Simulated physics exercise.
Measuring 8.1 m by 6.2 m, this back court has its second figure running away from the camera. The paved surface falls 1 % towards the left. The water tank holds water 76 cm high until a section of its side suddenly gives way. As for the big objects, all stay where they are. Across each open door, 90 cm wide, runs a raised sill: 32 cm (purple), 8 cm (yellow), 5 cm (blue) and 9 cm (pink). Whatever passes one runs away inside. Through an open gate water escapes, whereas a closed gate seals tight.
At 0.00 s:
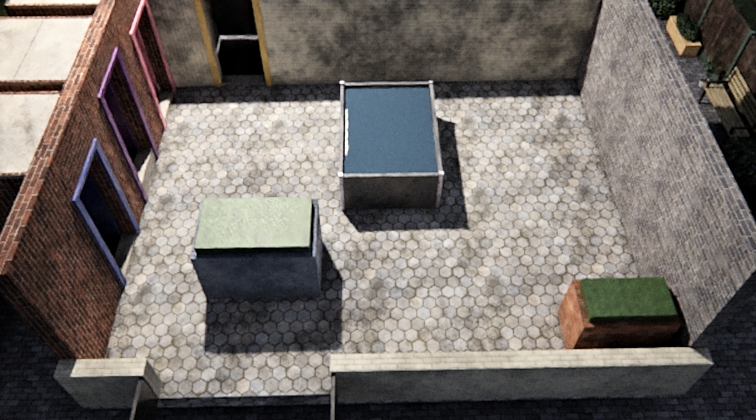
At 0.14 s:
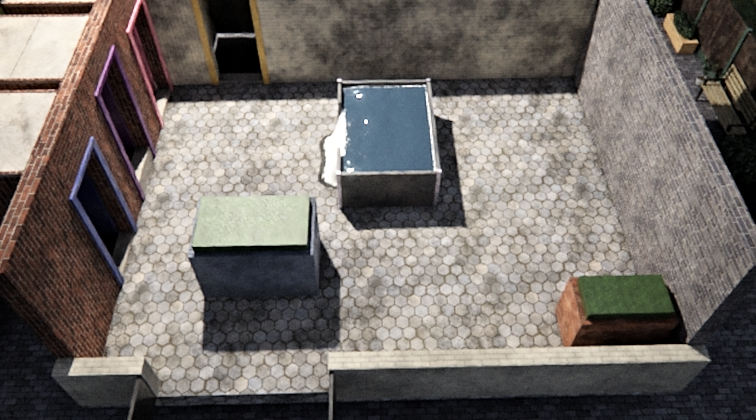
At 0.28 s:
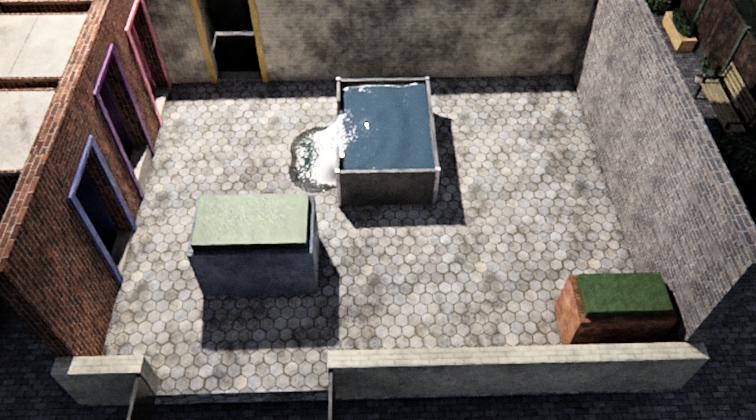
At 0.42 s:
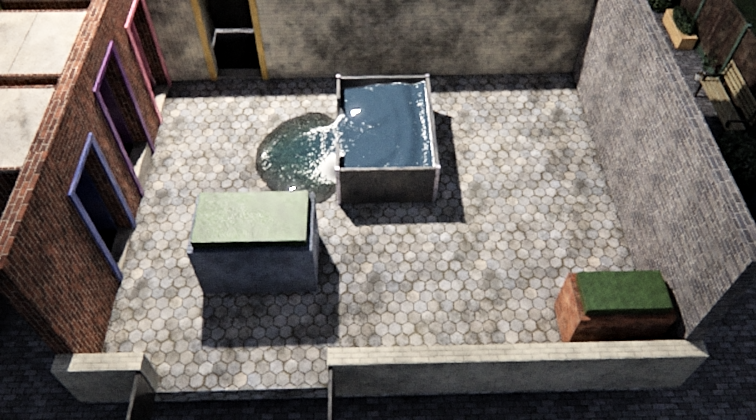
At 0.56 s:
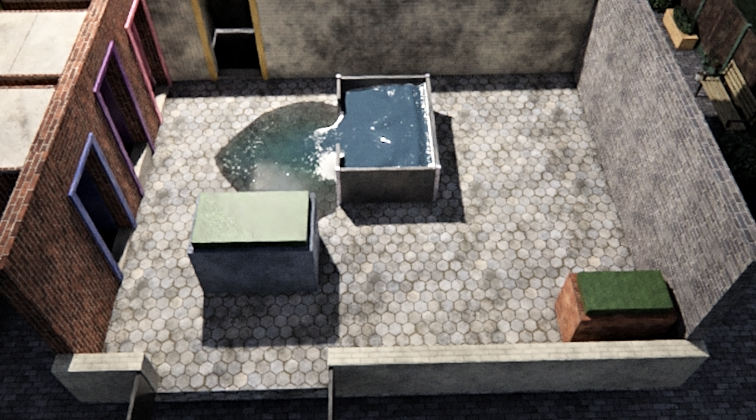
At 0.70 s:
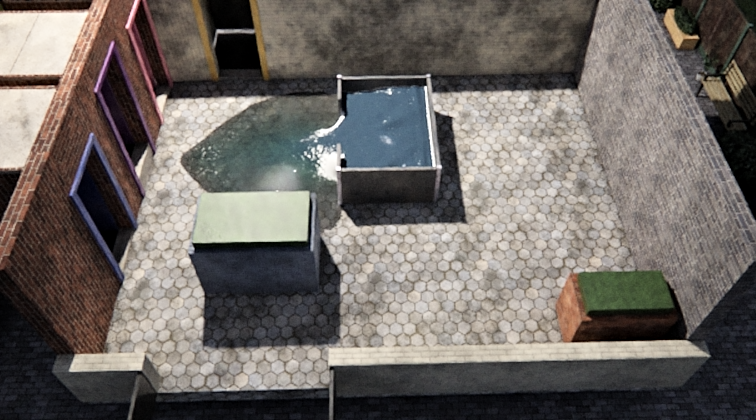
Water in a raised rectangular tank sits still in a walled, paved court, then pours out through the tank's left side onto the hexagonal slabs. It spreads leftward in a foaming, rounded puddle behind the pale-green-topped block, widening into a pointed greenish sheet while the tank's surface ripples and drops slightly.
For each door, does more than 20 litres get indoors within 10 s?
Result: At the purple door the inflow will be within bounds; at the yellow door the inflow will be out of bounds; at the blue door the inflow will be out of bounds; at the pink door the inflow will be out of bounds.
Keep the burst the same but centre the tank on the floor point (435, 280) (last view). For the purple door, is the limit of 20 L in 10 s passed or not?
So the purple door keeps within it.
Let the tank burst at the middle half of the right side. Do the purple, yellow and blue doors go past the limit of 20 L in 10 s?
Note: Purple short of the mark, yellow short of the mark, blue short of the mark.
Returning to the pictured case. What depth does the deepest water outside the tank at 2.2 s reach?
About 35 cm.
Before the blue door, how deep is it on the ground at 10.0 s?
8.0 cm or so.
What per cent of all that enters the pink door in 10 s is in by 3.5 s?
Around 70 percent.
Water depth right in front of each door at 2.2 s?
Purple 29 cm, yellow 10 cm, blue 20 cm, pink 28 cm.
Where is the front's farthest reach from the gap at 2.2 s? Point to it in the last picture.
Point: Roughly (107, 342).
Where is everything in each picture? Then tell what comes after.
In the first picture, the water tank at (389, 129) is whole and still, 76 cm deep.
In the second picture, water pours out at (342, 147) and has run 0.6 m, to (329, 184); typically 12 cm deep outside, 76 cm at the water tank's back.
In the third picture, the front is at (298, 180), 0.9 m from the gap at (341, 147); 1.0 m2 of floor is under water; 74 cm left at the back of the water tank.
In the fourth picture, water pours out at (341, 145) and has run 1.5 m, to (261, 168); typically 9 cm deep outside, 66 cm at the water tank's back.
In the fifth picture, the front is at (221, 164), 2.2 m from the gap at (341, 144); 4.2 m2 of floor is under water; 64 cm left at the back of the water tank.
In the sixth picture, the front is at (186, 161), 2.8 m from the gap at (342, 145); 6.0 m2 of floor is under water; 63 cm left at the back of the water tank.
After 1.4 s water covers 25 % of the floor and is deepest (38 cm) near (333, 155); purple door 34 cm at the sill, 0 L in, yellow door 9 cm at the sill, 0 L in, blue door not reached, pink door 18 cm at the sill, 2 L in.
After 2.2 s water covers 30 % of the floor and is deepest (35 cm) near (169, 98); purple door 29 cm at the sill, 0 L in, yellow door 10 cm at the sill, 8 L in, blue door 20 cm at the sill, 46 L in, pink door 28 cm at the sill, 62 L in.
After 3.5 s water covers 35 % of the floor and is deepest (23 cm) near (98, 378); purple door 19 cm at the sill, 1 L in, yellow door 15 cm at the sill, 22 L in, blue door 13 cm at the sill, 122 L in, pink door 20 cm at the sill, 170 L in.
After 6.0 s water covers 50 % of the floor and is deepest (16 cm) near (98, 378); purple door 13 cm at the sill, 1 L in, yellow door 11 cm at the sill, 65 L in, blue door 9 cm at the sill, 167 L in, pink door 14 cm at the sill, 230 L in.
After 10.0 s water covers 75 % of the floor and is deepest (11 cm) near (98, 378); purple door 10 cm at the sill, 1 L in, yellow door 7 cm at the sill, 71 L in, blue door 8 cm at the sill, 194 L in, pink door 10 cm at the sill, 250 L in.
